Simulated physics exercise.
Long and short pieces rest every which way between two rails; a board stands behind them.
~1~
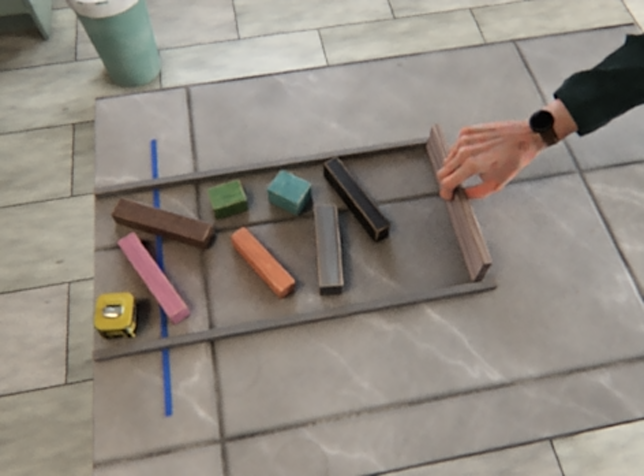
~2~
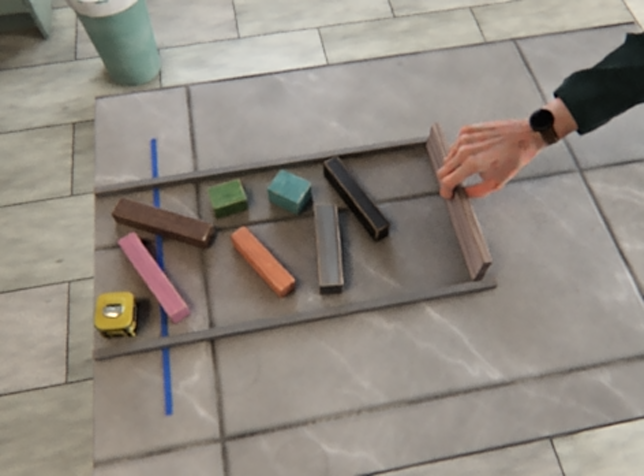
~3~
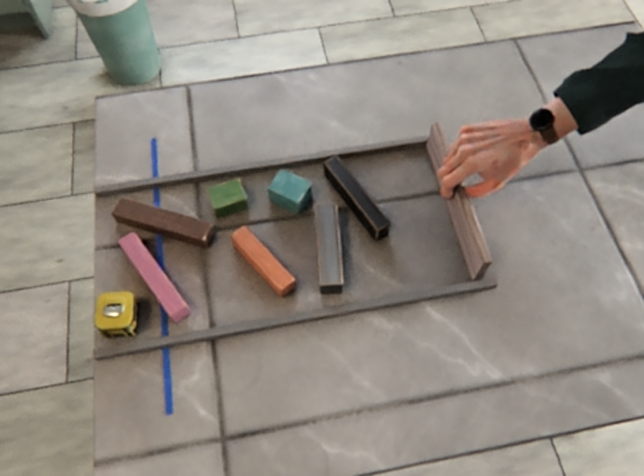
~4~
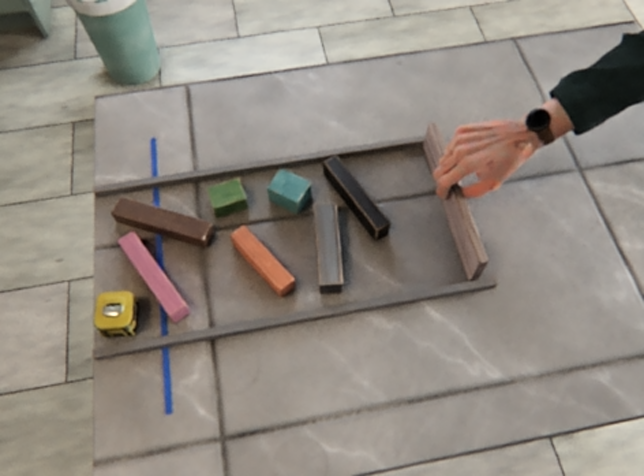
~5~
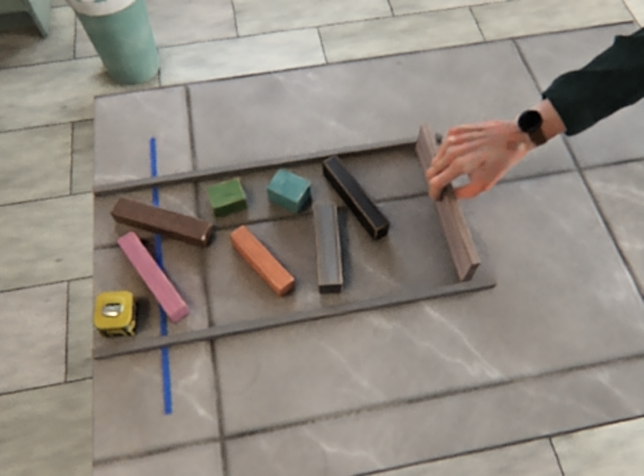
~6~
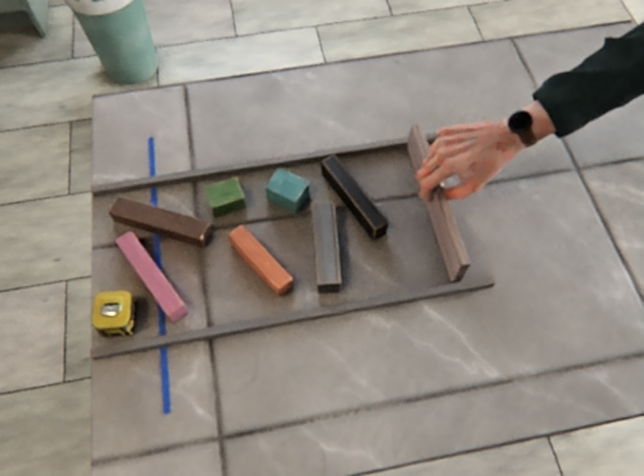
On a grey tiled surface, a hand held a board upright behind scattered coloured blocks between two rails, then slid it slightly left toward them while the blocks stayed practically still.
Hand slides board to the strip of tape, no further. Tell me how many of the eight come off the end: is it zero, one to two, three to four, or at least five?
It is three to four.
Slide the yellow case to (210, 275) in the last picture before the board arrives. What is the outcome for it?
I reckon the yellow case stays in place.
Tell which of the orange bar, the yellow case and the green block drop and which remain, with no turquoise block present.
As for the orange bar, it is retained; the yellow case is not retained; the green block is retained.
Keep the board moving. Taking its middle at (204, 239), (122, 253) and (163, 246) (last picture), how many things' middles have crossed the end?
First 0, then 6, finally 2.
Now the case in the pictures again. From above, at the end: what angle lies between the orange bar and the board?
Near 15 degrees.
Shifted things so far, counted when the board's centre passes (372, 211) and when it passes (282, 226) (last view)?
1 at one spot and 5 at the other.
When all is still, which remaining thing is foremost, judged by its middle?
The green block is foremost.
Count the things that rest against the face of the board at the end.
The count in contact is 2.
Soon after, none off yet; yellow case at rest near (115, 314); pink bar at rest near (151, 276); brown bar at rest near (161, 221).
Then, none off yet; yellow case at rest near (115, 314); pink bar at rest near (151, 276); brown bar moving near (152, 220).
At rest, the number that fall off is three or four; fallen, brown bar, pink bar and yellow case.
